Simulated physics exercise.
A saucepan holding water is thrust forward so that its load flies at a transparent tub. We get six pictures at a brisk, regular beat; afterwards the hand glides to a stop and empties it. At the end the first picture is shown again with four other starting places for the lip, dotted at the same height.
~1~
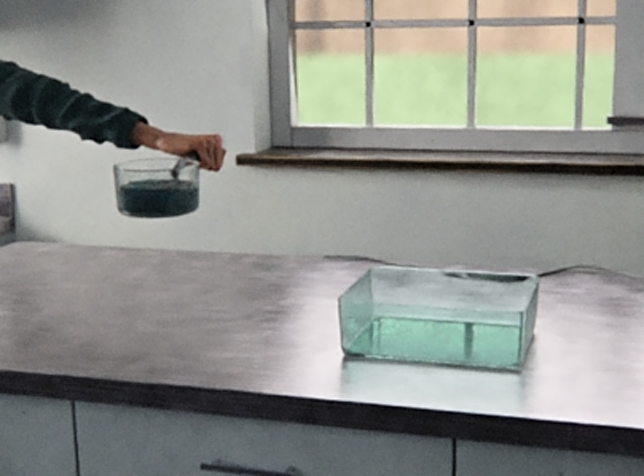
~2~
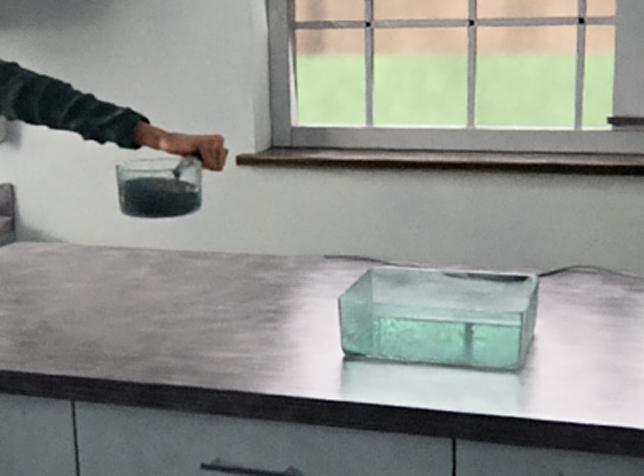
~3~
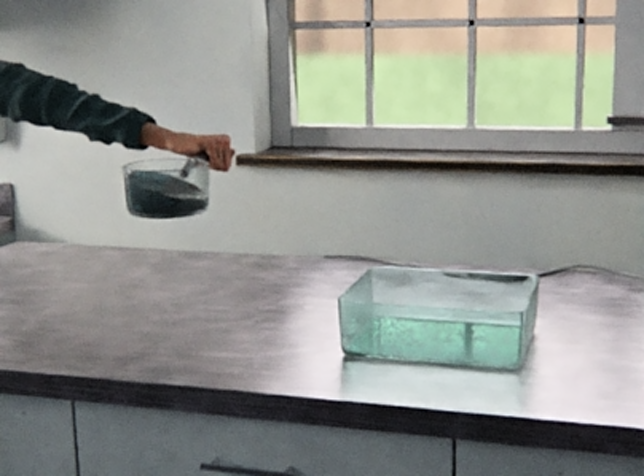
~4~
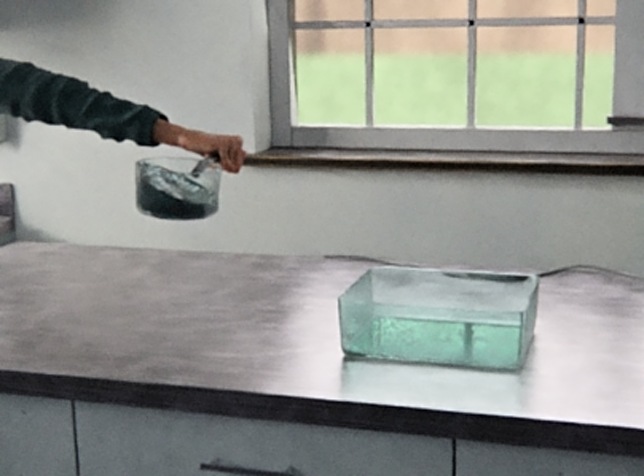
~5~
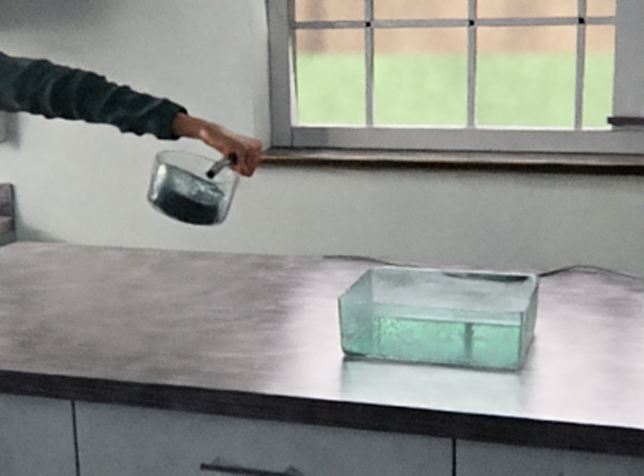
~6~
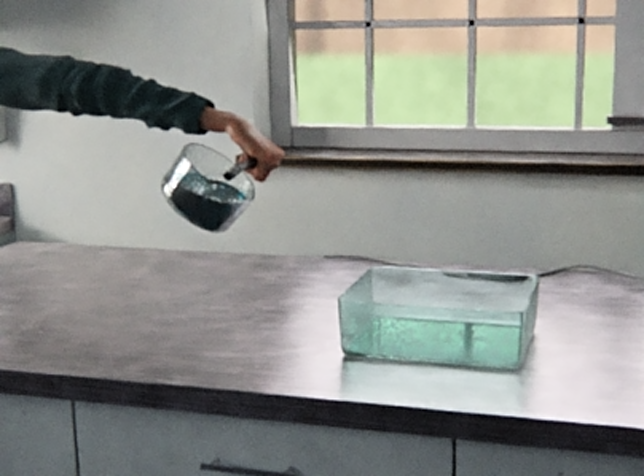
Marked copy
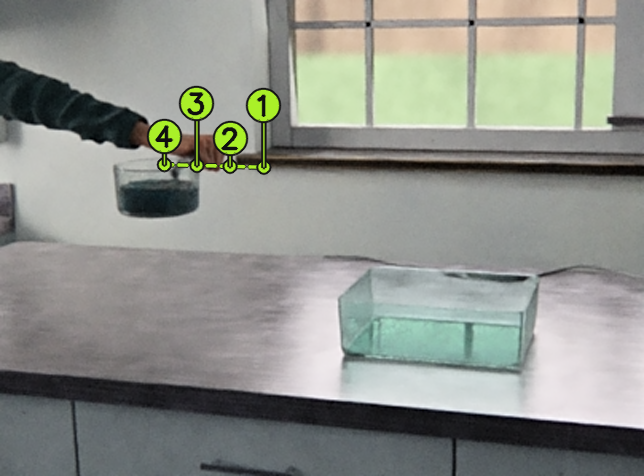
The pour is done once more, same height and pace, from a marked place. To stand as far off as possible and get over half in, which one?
The limit is 2.
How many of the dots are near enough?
Two.
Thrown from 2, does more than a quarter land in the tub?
Yes.
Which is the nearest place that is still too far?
That is place 3.
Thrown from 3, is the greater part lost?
Yes.
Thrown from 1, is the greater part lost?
No.
On the marked copy, 1 at (263, 167); 2 at (230, 166); 3 at (196, 165); 4 at (164, 164).
With 1, about 71 % lands in the tub, 2 % falls short and 27 % goes beside or beyond.
With 2, about 71 % lands in the tub, 13 % falls short and 17 % goes beside or beyond.
With 3, about 13 % lands in the tub, 83 % falls short and 4 % goes beside or beyond.
With 4, about 0 % lands in the tub, 98 % falls short.
